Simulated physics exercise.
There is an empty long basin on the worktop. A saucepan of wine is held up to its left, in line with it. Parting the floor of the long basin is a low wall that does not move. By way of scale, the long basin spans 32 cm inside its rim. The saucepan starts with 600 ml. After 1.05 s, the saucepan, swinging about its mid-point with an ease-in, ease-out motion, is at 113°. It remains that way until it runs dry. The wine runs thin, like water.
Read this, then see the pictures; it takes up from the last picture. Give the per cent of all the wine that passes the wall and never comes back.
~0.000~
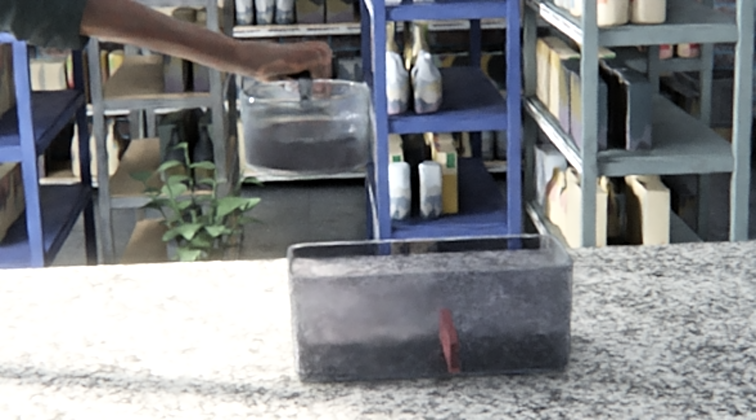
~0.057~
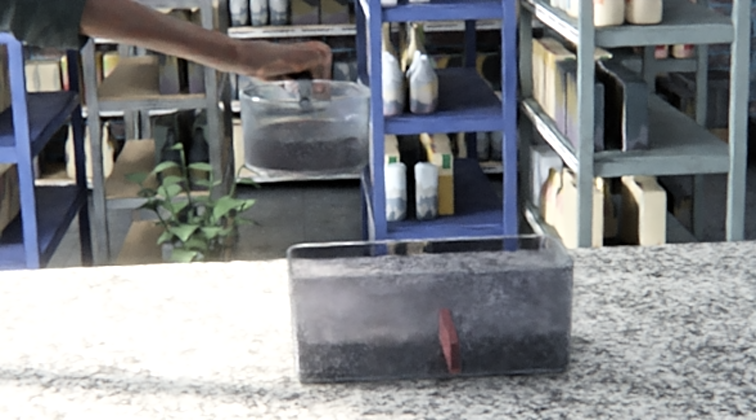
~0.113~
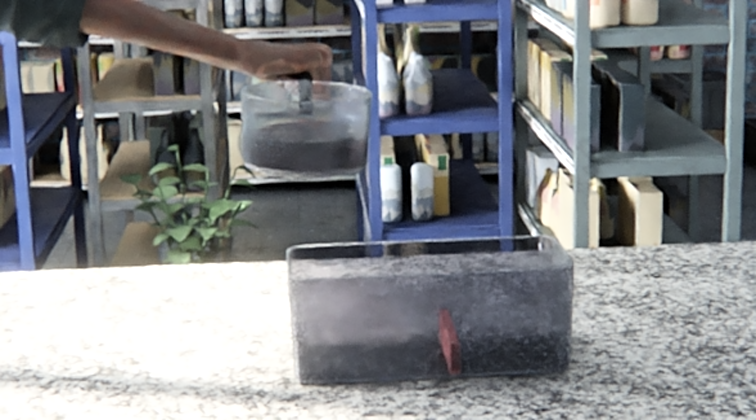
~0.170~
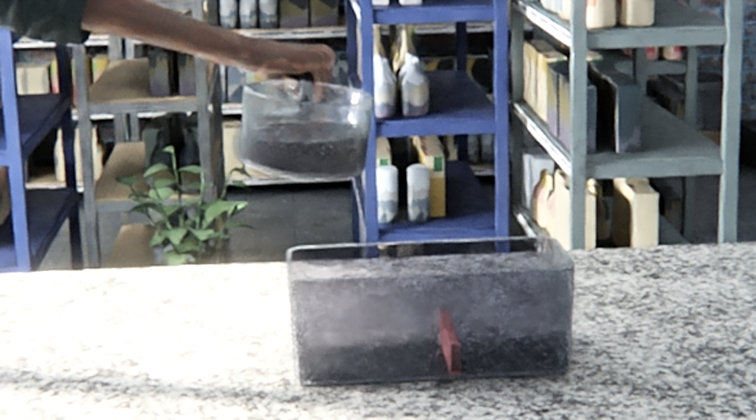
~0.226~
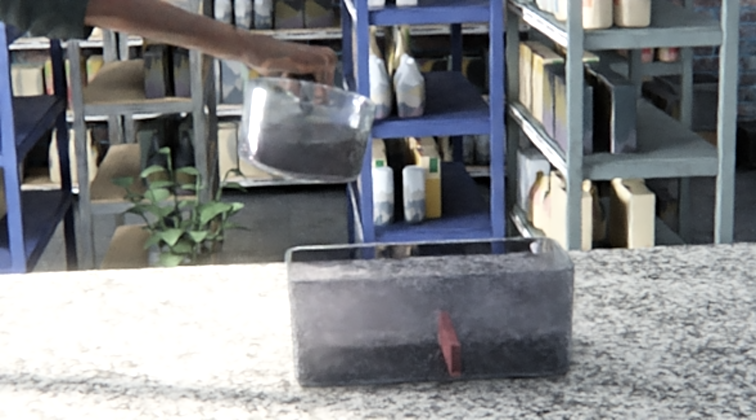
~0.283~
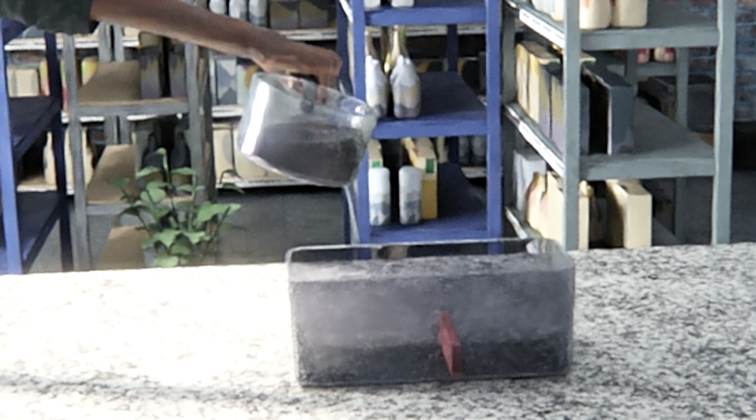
I would say 7 percent.
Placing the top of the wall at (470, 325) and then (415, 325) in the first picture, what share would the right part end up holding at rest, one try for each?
5 in a hundred, followed by 50 in a hundred.
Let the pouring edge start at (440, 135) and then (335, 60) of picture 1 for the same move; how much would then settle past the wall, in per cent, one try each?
First 75, then 10 per cent.
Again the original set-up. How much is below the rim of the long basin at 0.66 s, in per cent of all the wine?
Roughly 4 percent.
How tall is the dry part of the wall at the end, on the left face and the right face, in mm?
The left side gives some 14 mm, the right side some 36 mm.
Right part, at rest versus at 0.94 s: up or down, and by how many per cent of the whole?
Net change: A rise of about 4 %.
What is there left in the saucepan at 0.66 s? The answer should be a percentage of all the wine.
64 %.
By 0.66 s the tilt is 79° and 63 per cent is still to pour, 4 is left of the wall and 0 right of it.
By 0.94 s the tilt is 110° and 12 per cent is still to pour, 70 is left of the wall and 3 right of it.
By 1.23 s the tilt is 113° and 0 per cent is still to pour, 91 is left of the wall and 7 right of it.
By 1.55 s the tilt is 113° and 0 per cent is still to pour, 92 is left of the wall and 7 right of it.
At rest 92 per cent lies left of the wall, 7 right of it and 1 outside.
